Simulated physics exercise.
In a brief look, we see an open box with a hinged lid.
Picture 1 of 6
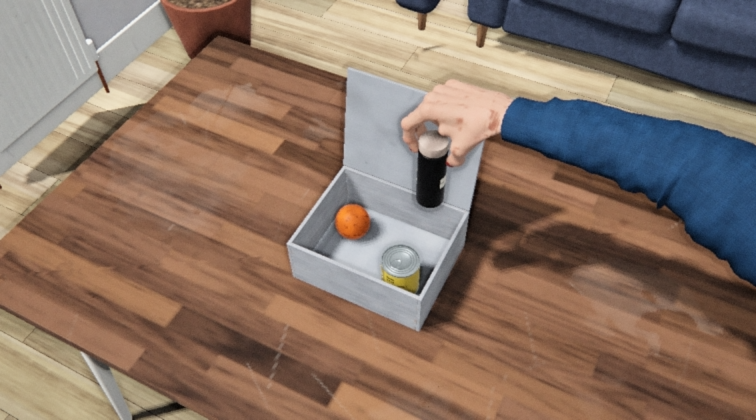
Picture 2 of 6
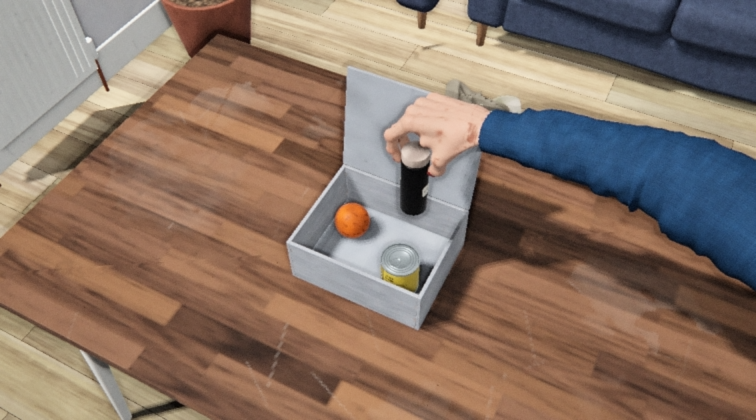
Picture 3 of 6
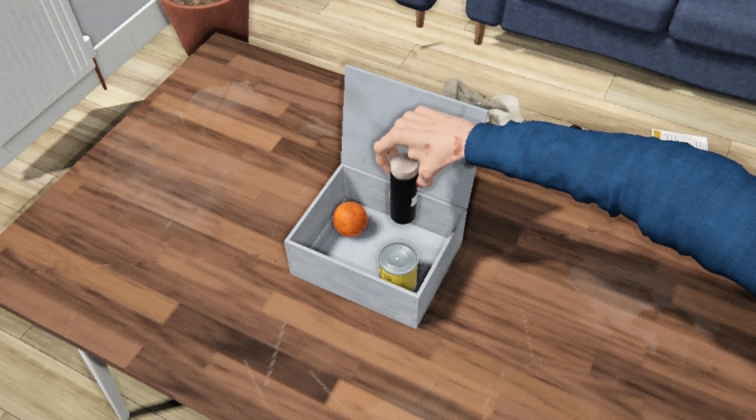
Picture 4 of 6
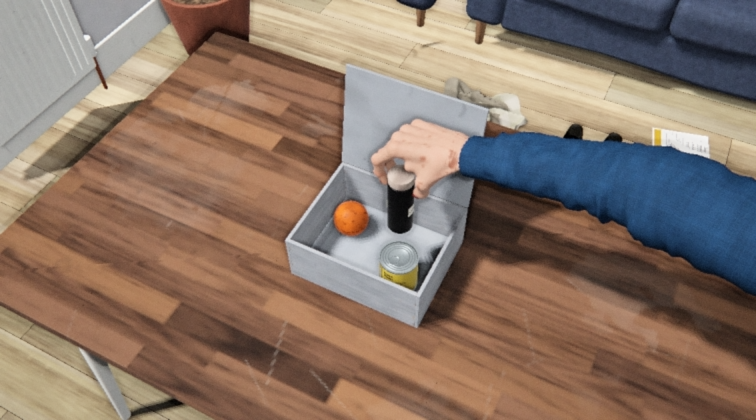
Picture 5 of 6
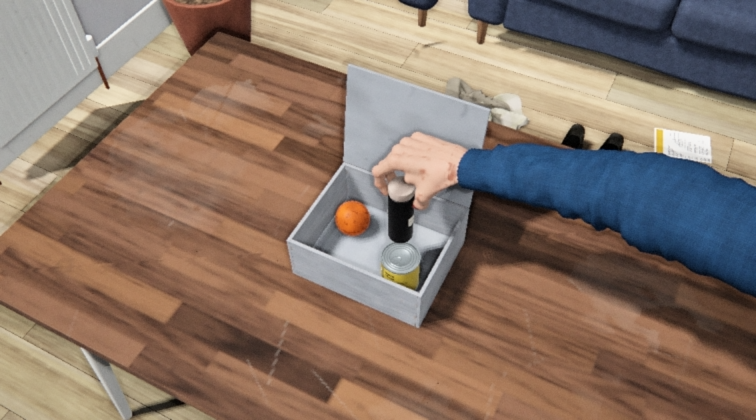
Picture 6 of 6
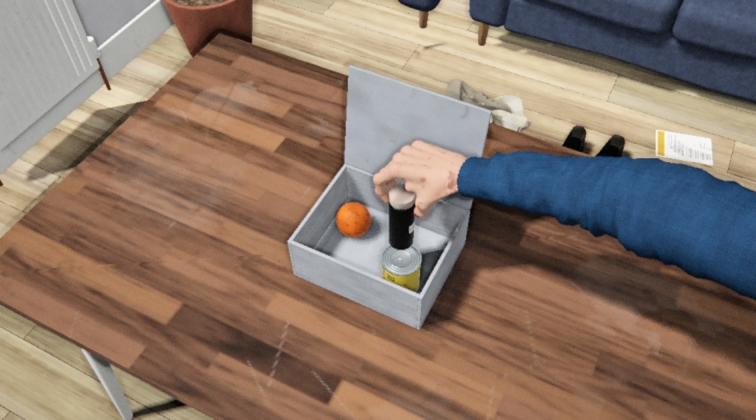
A hand lowers a black shaker into an open box holding an orange ball and a can.
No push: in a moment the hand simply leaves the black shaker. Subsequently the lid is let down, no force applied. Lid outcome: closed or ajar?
Closed.
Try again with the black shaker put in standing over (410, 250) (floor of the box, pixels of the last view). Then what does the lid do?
The lid remains open a bit this time.
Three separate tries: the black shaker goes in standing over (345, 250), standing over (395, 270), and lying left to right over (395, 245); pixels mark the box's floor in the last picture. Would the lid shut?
In order: Lid stays open, lid shuts, lid shuts.
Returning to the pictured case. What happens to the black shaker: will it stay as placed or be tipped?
Result: The black shaker leans over.
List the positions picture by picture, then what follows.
The first frame shows on its way; black shaker (432, 170); orange ball (353, 222).
The second frame shows on its way; black shaker (415, 179); orange ball (352, 221).
The third frame shows on its way; black shaker (404, 189); orange ball (350, 220).
The fourth frame shows on its way; black shaker (401, 200); orange ball (351, 219).
The fifth frame shows on its way; black shaker (401, 211); orange ball (353, 219).
The sixth frame shows put in, still held; black shaker (402, 218); orange ball (354, 220).
Then, 1.00 s past the last view, lid starting down; black shaker on its side near (375, 234); orange ball displaced a little.
Then, 1.80 s past the last view, lid 39° above the rim; black shaker on its side near (374, 234); orange ball displaced a little.
Finally, lid shut; down or leaning hard in the box, black shaker; the other 2 still in place. Final places as the last picture's camera would see them, black shaker near (380, 234).
